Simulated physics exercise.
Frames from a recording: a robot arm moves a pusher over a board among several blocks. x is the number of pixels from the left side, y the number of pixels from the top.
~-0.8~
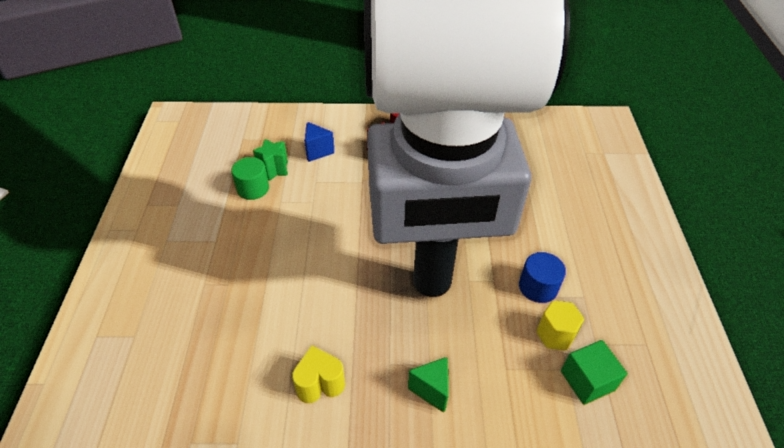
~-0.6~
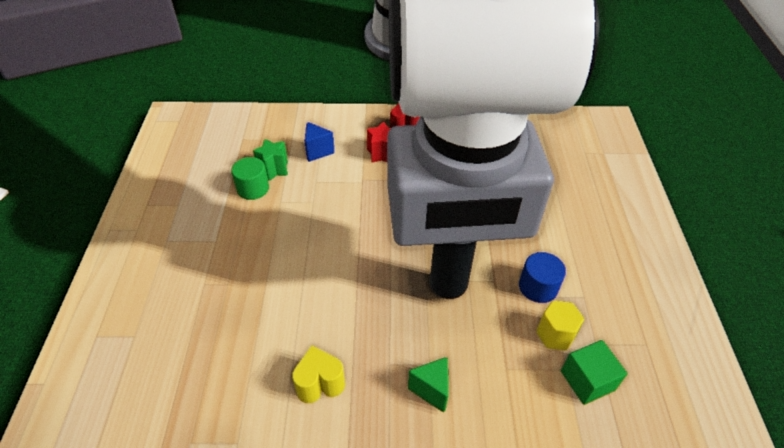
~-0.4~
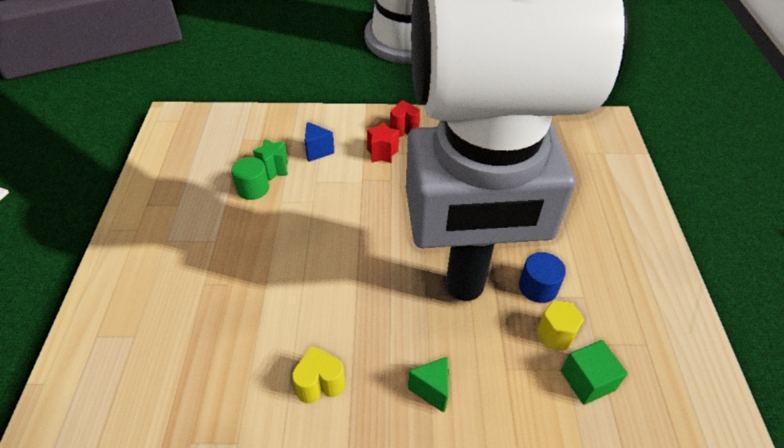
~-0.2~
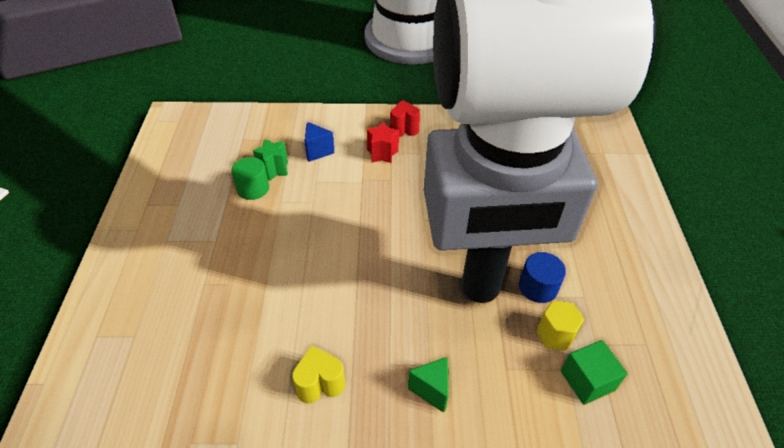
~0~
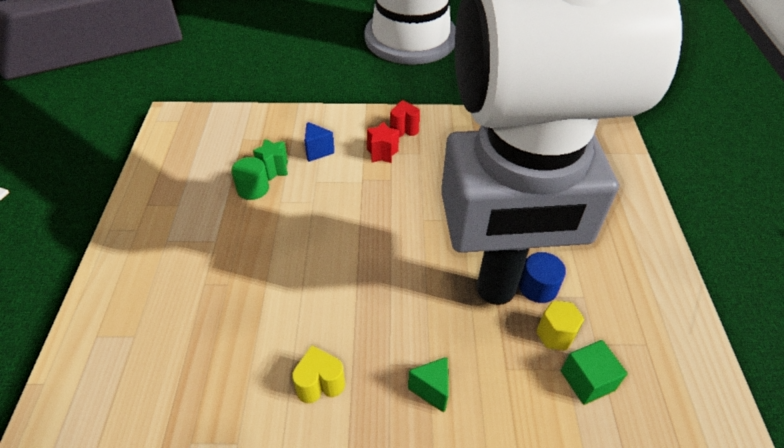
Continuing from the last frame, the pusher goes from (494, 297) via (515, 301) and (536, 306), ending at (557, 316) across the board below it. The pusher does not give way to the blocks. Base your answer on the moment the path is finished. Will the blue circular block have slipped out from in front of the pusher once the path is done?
Yes
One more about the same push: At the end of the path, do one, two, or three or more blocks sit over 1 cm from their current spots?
I'd say two blocks get moved.
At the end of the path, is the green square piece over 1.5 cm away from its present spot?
Answer: No.
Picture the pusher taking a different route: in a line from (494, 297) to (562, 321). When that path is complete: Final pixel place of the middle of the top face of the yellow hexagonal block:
My best guess is (593, 335).
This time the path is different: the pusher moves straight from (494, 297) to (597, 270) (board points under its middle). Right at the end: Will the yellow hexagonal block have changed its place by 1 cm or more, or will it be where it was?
It keeps its position.
What follows on the original path. Halfway along, pusher at (529, 297); blue circular block at (562, 264).
At the end, pusher at (560, 309); blue circular block at (571, 263); yellow hexagonal block at (580, 330), turned 35° clockwise; green square piece unmoved.
